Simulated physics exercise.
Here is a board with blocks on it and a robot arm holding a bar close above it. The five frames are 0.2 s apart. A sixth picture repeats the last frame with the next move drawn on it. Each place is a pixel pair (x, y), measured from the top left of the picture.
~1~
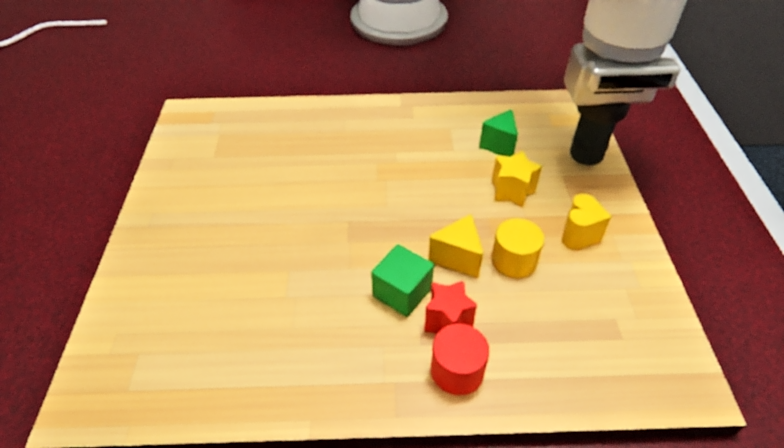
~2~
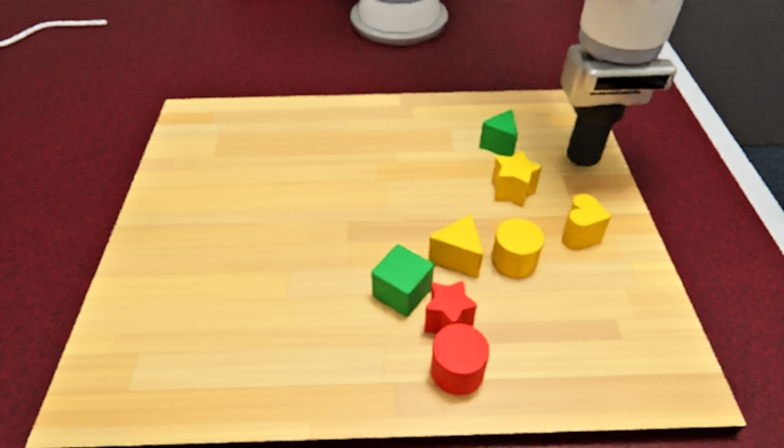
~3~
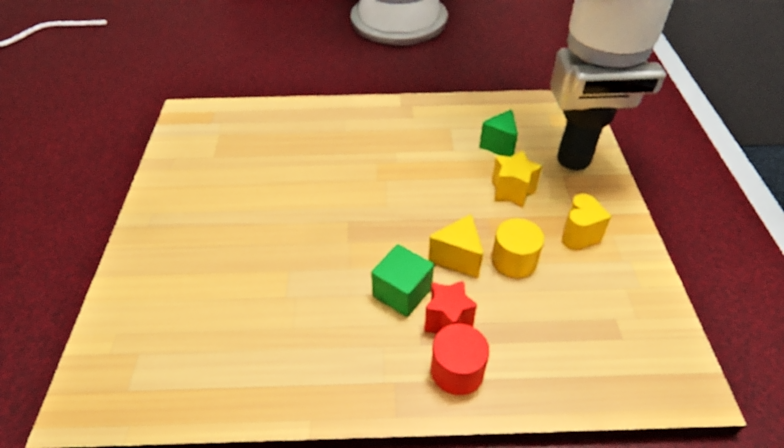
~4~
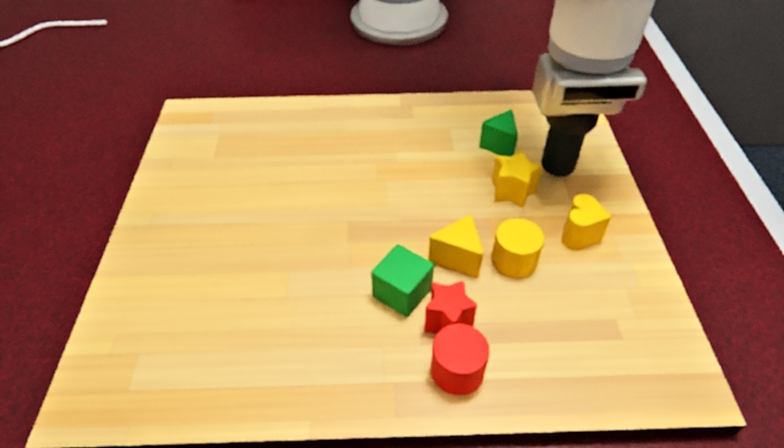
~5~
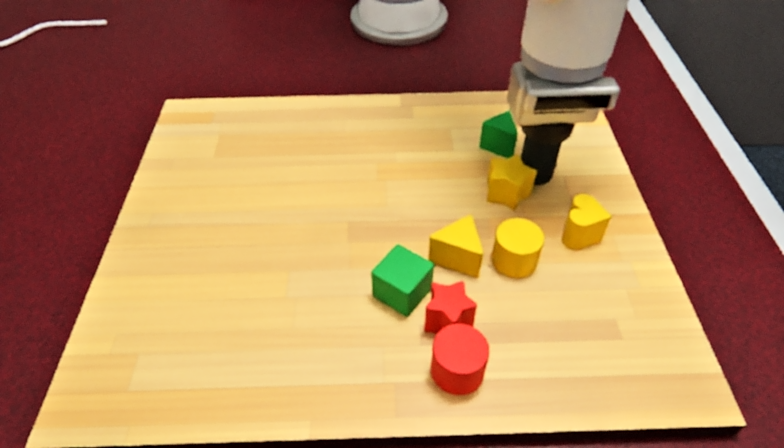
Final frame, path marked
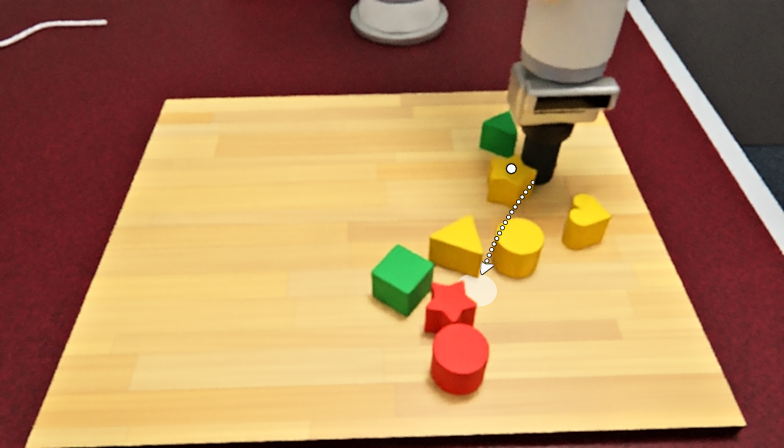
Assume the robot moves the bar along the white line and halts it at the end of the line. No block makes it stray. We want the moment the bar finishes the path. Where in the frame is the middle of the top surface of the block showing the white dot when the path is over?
Located at (474, 186).
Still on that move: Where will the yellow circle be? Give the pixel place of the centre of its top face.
Its top centre lands on (530, 267).
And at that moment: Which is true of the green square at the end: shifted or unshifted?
It will be resting on its spot.
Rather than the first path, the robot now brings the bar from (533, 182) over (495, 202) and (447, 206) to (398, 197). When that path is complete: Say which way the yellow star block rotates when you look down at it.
From overhead, the rotation is counterclockwise.
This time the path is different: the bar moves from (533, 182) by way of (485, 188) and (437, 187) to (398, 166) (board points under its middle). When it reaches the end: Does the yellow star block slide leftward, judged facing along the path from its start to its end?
I believe so.
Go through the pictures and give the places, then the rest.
In the first picture, tip of the bar at (586, 155), middles of tops, green square at (403, 267), red star block at (451, 299), yellow triangle at (461, 234), yellow star block at (518, 166), yellow circle at (520, 235).
In the second picture, bar at (583, 156), nothing pushed.
In the third picture, bar at (574, 160), nothing pushed.
In the fourth picture, bar at (558, 166), nothing pushed.
In the fifth picture, bar at (535, 174), green square at (403, 267), red star block at (451, 299), yellow triangle at (461, 234), yellow star block at (511, 169), yellow circle at (520, 235).
The line goes from (533, 182) over (502, 229) to (476, 289); the dot is on the yellow star block.
What follows on the original path. One third of the way, bar at (513, 205); yellow star block at (480, 184), turned 40° clockwise.
Two thirds of the way, bar at (494, 240); yellow star block at (474, 186), turned 65° clockwise; yellow circle at (524, 253).
At the end, bar at (478, 282); green square unmoved; red star block unmoved; yellow triangle at (448, 239), turned 25° clockwise; yellow star block at (474, 186), turned 65° clockwise; yellow circle at (530, 267).
